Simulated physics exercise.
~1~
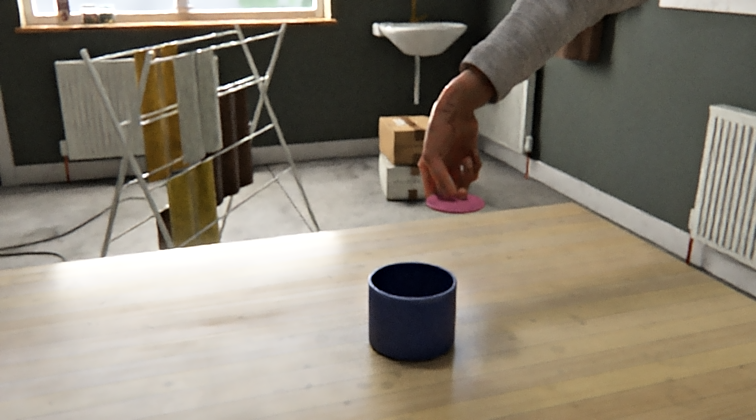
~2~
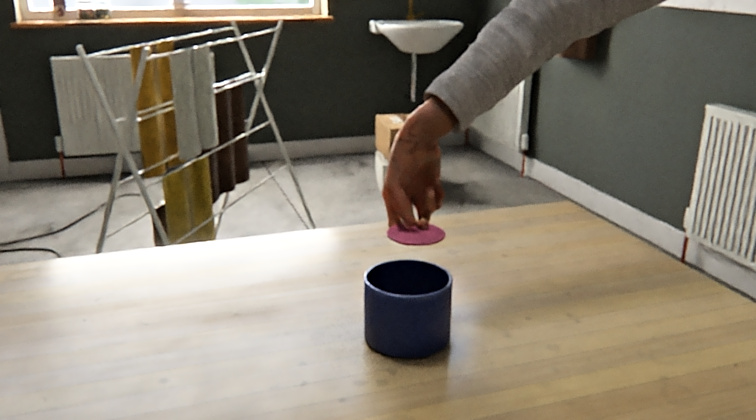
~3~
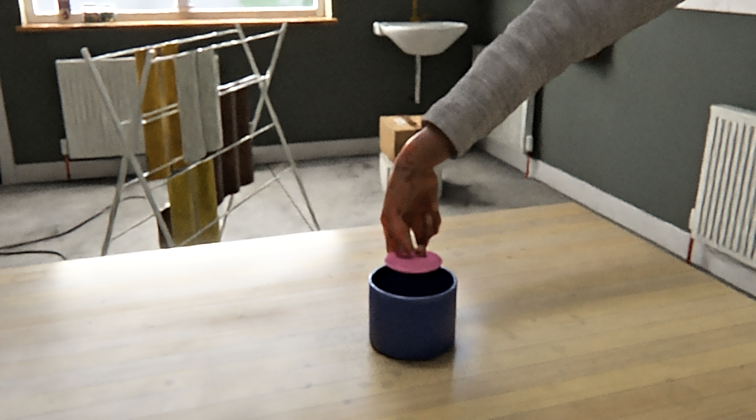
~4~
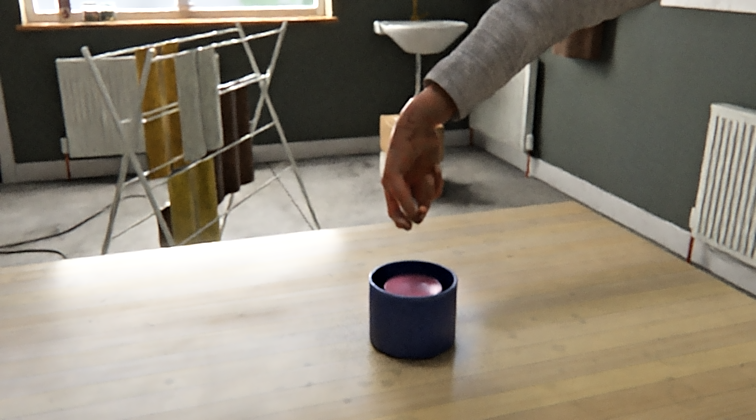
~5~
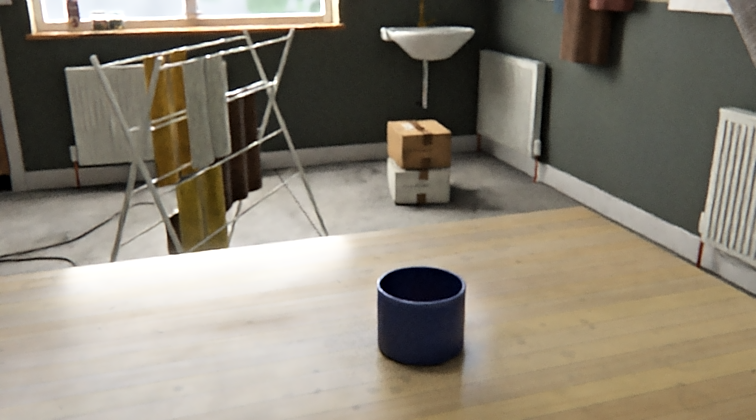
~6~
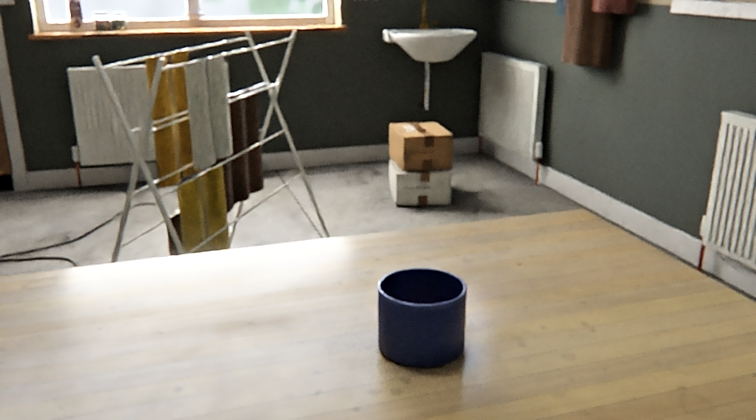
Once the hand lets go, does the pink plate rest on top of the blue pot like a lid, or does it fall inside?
It falls inside. The pink plate slips past the rim and drops down into the blue pot, leaving the top open.
